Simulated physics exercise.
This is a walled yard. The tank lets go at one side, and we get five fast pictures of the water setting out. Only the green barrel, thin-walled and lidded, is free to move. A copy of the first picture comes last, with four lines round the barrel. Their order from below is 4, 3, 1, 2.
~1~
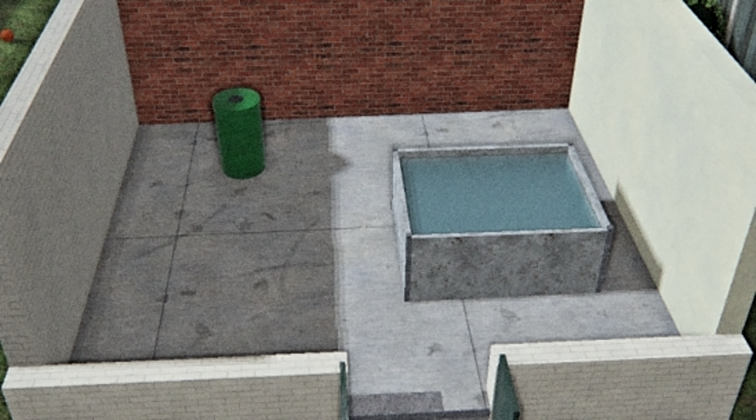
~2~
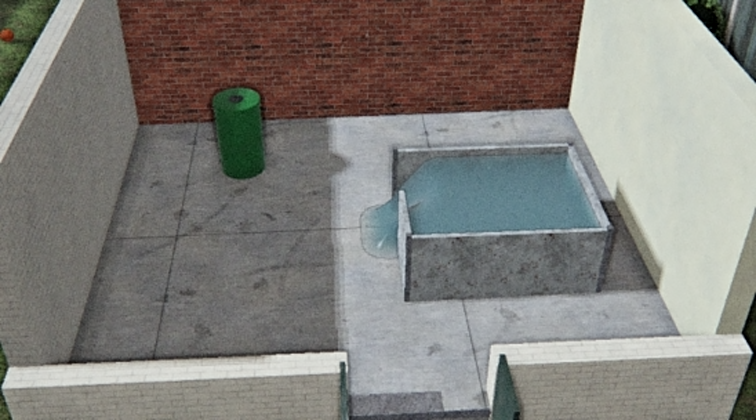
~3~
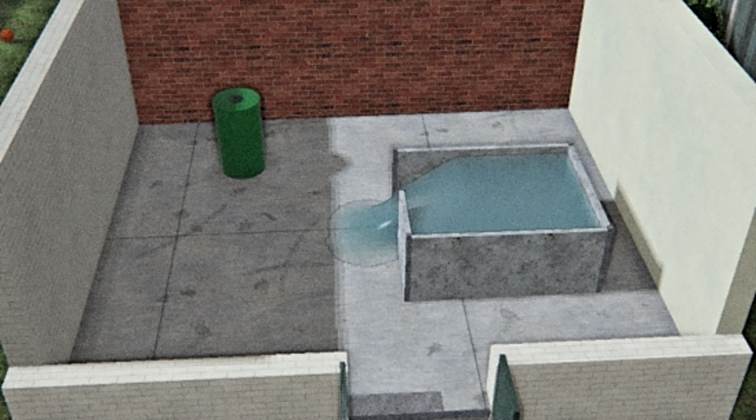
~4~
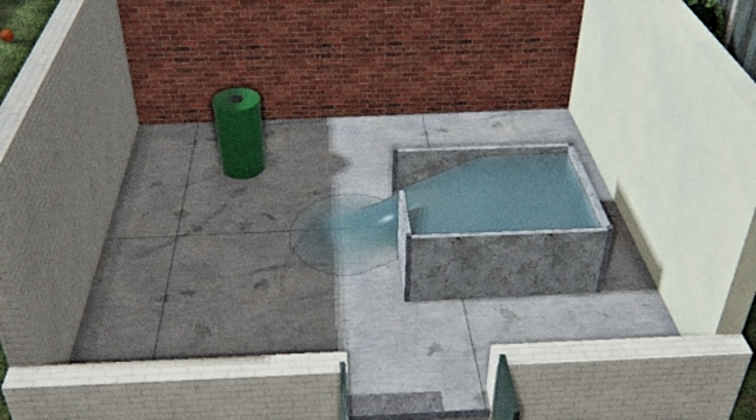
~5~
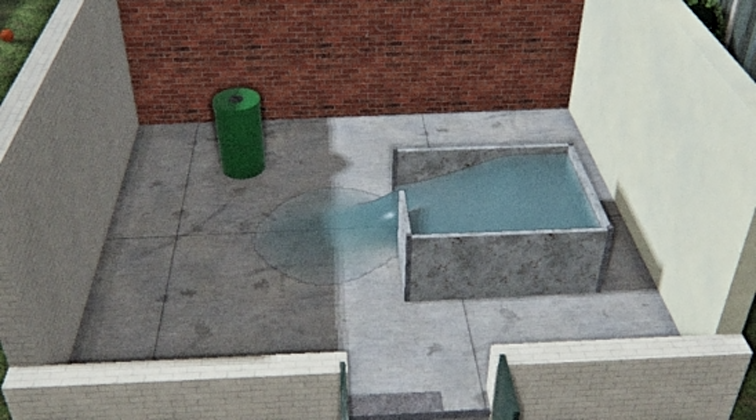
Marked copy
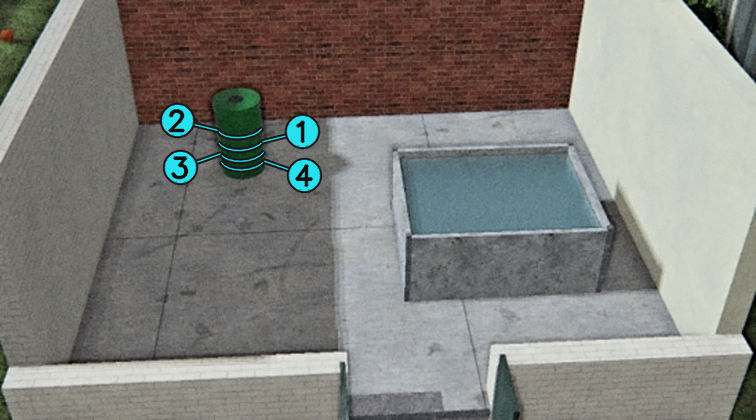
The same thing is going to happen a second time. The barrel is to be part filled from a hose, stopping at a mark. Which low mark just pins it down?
Line 3.
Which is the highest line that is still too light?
Here it is line 4.
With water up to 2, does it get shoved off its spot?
No.
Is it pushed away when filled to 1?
No, that is safe.
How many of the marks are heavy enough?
Three.
In cyan, 1 at (240, 150); 2 at (238, 137); 3 at (241, 161); 4 at (242, 169); from the bottom up 4, 3, 1, 2.
If 1 is chosen, it does not move.
If 2 is chosen, it does not move.
If 3 is chosen, it does not move.
If 4 is chosen, it is pushed about its own width away.
